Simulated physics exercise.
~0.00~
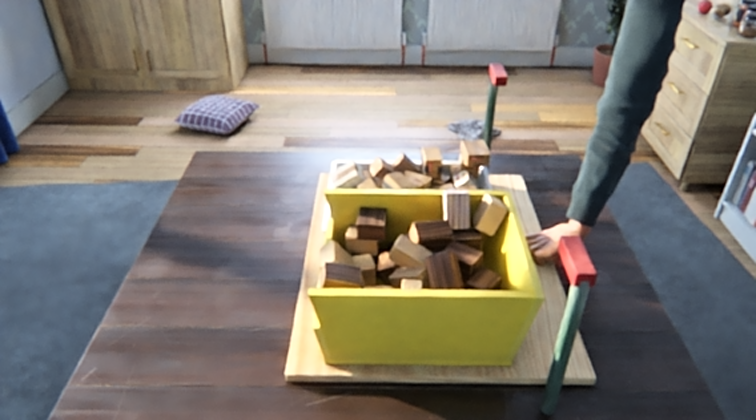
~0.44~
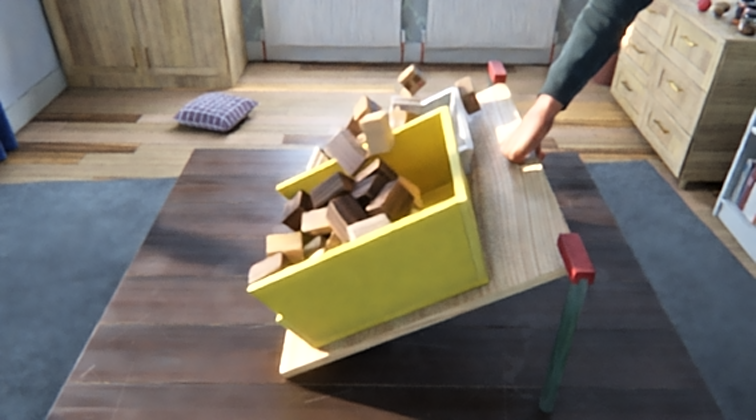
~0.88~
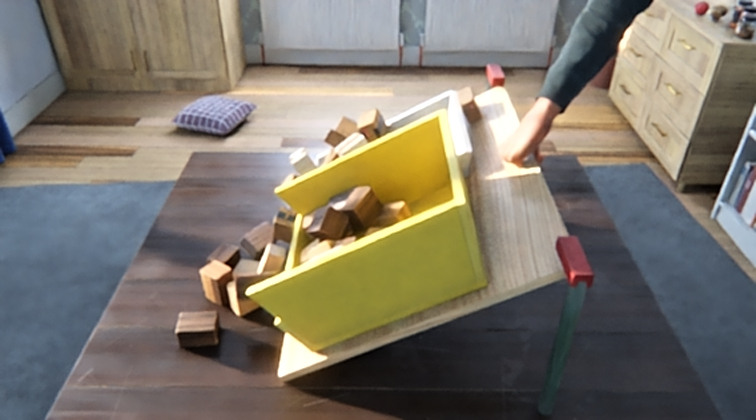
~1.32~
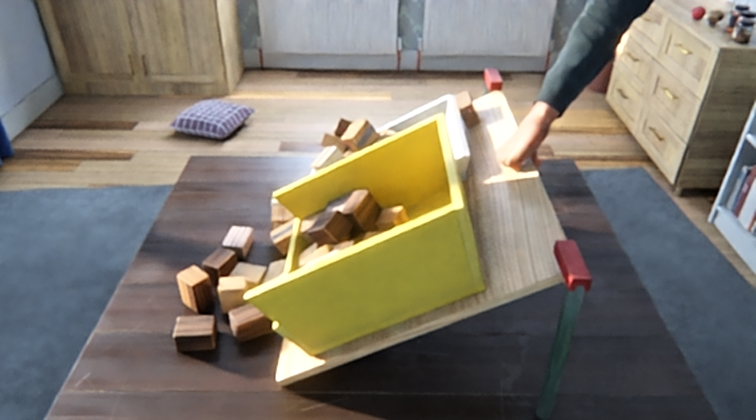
On a dark wooden table in a sunlit room, a hand jerked up the right side of a board carrying a yellow box and a white container full of wooden blocks, and several blocks tumbled out to the left onto the table while the board stayed tilted.
